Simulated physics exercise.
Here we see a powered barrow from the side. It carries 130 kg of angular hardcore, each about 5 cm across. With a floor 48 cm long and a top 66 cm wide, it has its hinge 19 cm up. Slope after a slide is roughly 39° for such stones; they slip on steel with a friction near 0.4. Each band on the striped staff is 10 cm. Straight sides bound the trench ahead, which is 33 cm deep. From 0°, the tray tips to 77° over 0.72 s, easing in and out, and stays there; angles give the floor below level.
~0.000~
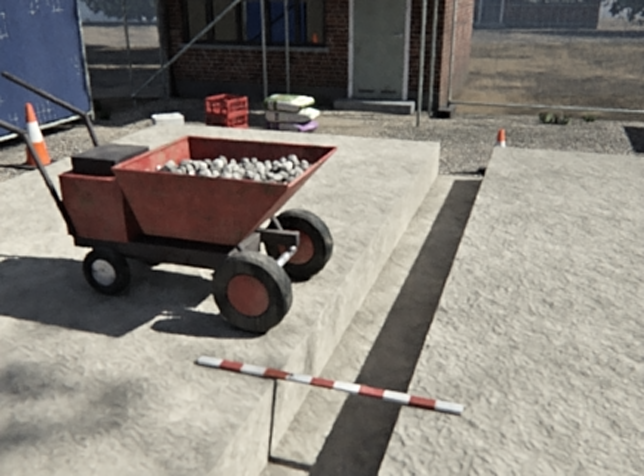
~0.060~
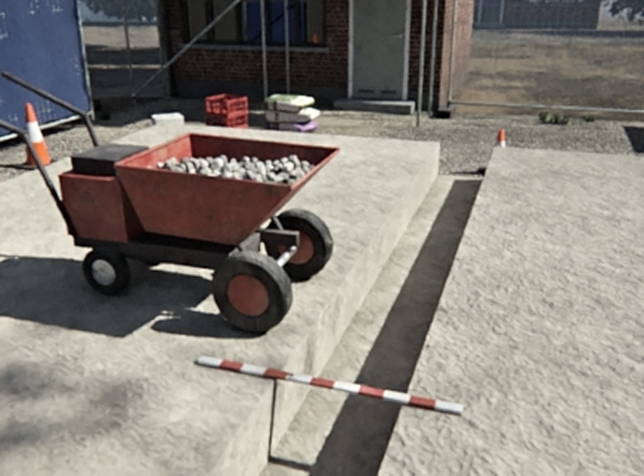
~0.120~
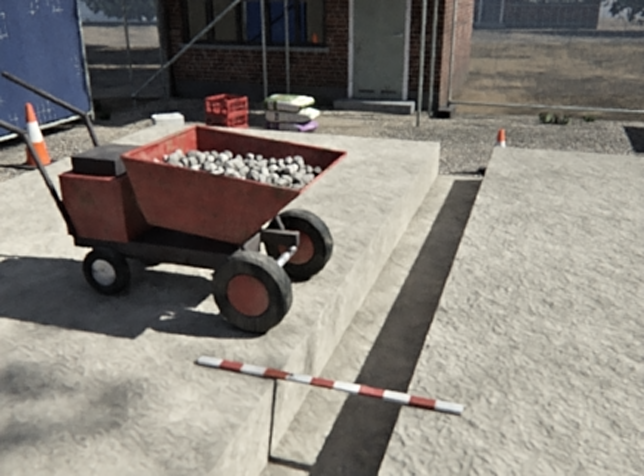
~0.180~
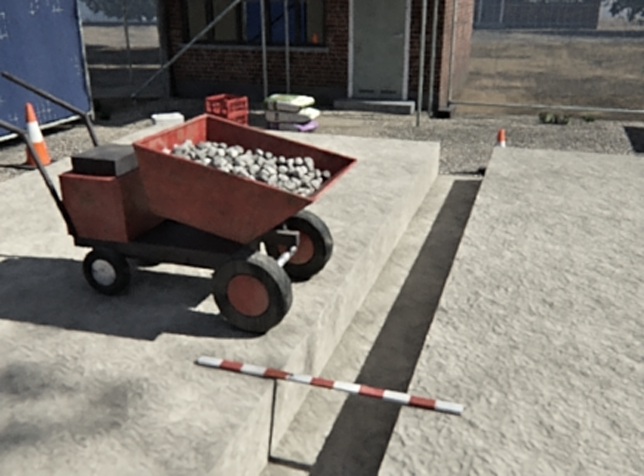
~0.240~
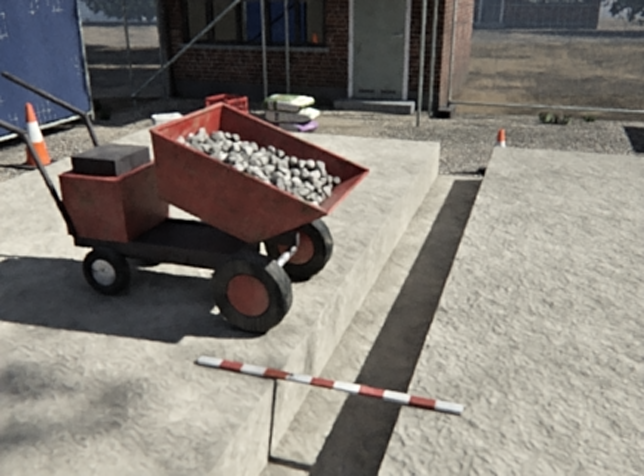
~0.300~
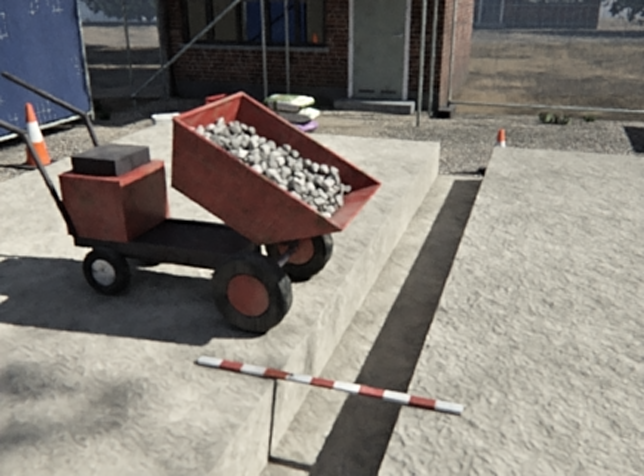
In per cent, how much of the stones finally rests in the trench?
Roughly 65 per cent of them.
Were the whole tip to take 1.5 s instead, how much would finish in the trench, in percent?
Then some 80 per cent would.
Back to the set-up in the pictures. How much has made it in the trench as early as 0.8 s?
Some 25 per cent.
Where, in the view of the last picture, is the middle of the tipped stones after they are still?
I'd point to around (417, 361).
After 0.5 s the floor is at 65°; 100 % in the tray; the foremost stones are at (371, 274).
After 0.8 s the floor is at 77°; 63 % in the tray, 24 % in the trench, 13 % past the trench; the foremost stones are at (463, 335).
After 1.2 s the floor is at 77°; 10 % in the tray, 54 % in the trench, 36 % past the trench; the foremost stones are at (633, 362).
After 3.1 s the floor is at 77°; 0 % in the tray, 65 % in the trench, 35 % past the trench; the foremost stones are past the picture's edge.
